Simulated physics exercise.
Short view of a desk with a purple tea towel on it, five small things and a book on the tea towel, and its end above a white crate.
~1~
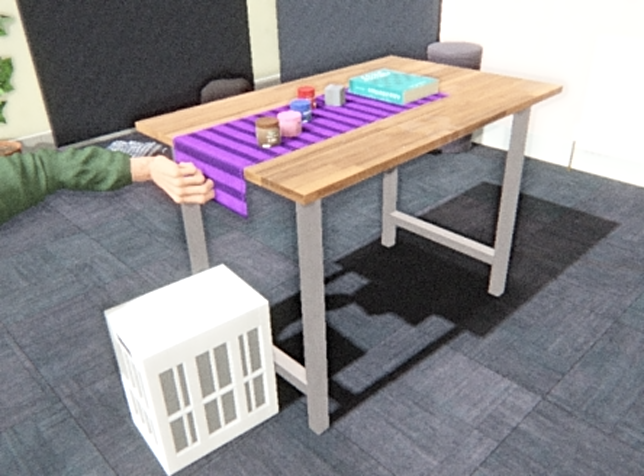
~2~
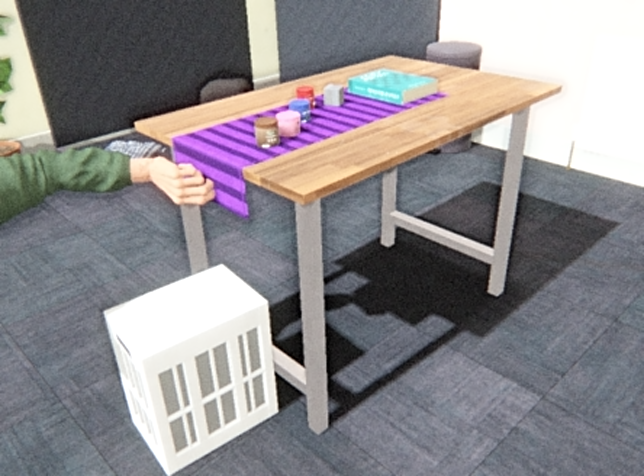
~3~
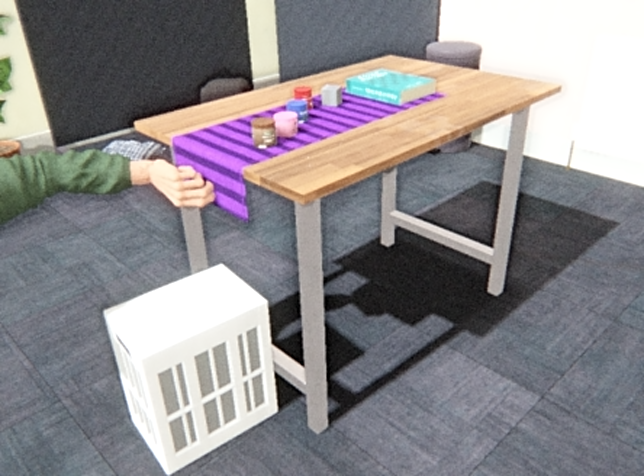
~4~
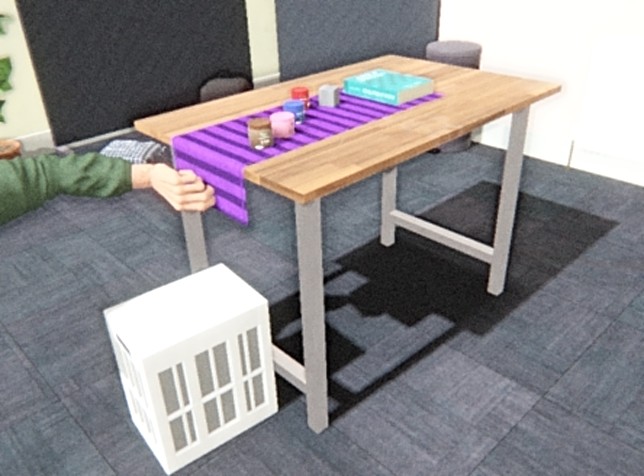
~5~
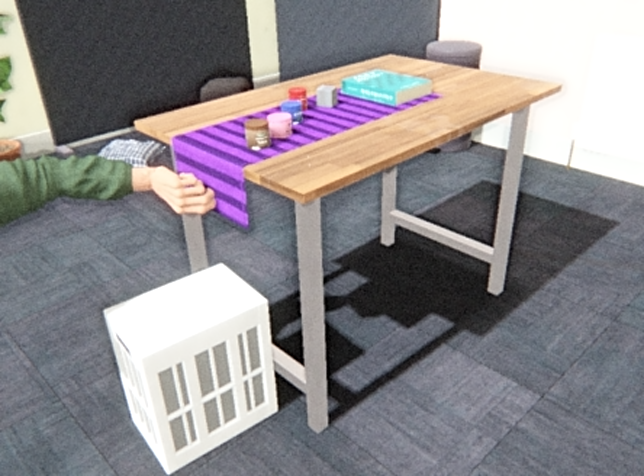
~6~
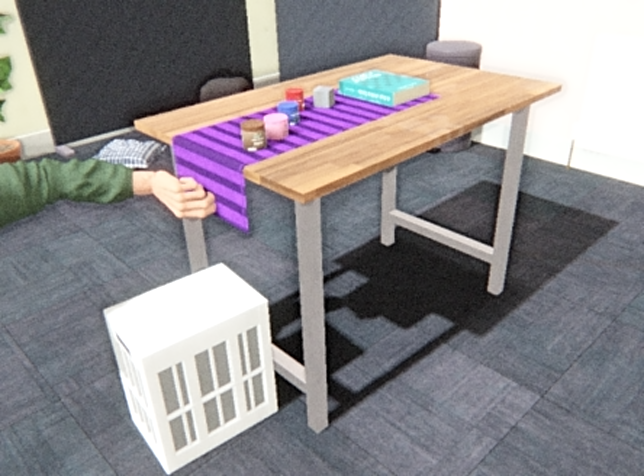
At the start, a hand at the left grips the end of a purple striped cloth on a wooden table, above a white crate. The hand draws the cloth slightly over the edge, and its hanging end lowers a little while the small pots, grey cube and teal book shift slightly left with it.
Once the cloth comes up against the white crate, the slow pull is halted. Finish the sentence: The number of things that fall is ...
The number of things that fall is two.
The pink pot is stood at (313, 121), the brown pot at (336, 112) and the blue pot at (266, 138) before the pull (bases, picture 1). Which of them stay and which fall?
The pink pot is still on top, the brown pot is still on top, the blue pot is off the top.
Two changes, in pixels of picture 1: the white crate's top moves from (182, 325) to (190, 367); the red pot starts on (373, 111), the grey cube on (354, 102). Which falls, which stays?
Final state: The red pot is still in place, the grey cube is still in place.
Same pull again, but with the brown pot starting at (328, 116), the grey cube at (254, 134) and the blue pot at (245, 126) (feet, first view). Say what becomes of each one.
Start with the brown pot, which is kept; next the grey cube, which is lost; last the blue pot, which is lost.
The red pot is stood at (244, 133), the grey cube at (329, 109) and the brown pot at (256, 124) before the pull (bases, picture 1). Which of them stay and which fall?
Outcome: The red pot is gone, the grey cube is still in place, the brown pot is gone.
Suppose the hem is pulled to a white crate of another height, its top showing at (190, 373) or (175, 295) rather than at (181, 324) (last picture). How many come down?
4 and 1.
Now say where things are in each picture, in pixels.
Hem (249, 219); brown pot (267, 120); pink pot (289, 115); blue pot (300, 102); red pot (306, 88); grey cube (335, 87); top of the crate (182, 325), in the first frame.
Hem (249, 220); brown pot (266, 120), in the second frame.
Hem (249, 222); pink pot (285, 115), in the third frame.
Hem (249, 226); blue pot (294, 103); top of the crate (181, 325), in the fourth frame.
Hem (249, 230); red pot (298, 89), in the fifth frame.
Hem (249, 234); brown pot (253, 123); pink pot (276, 117); blue pot (288, 104); red pot (294, 90); grey cube (324, 89), in the sixth frame.
Early on, hem near (216, 237); all still up.
Midway, hem near (219, 270); brown pot gone.
Near the end, hem on the crate; brown pot and pink pot gone.
Finally, hem on the crate; brown pot and pink pot gone. Over the edge go two.
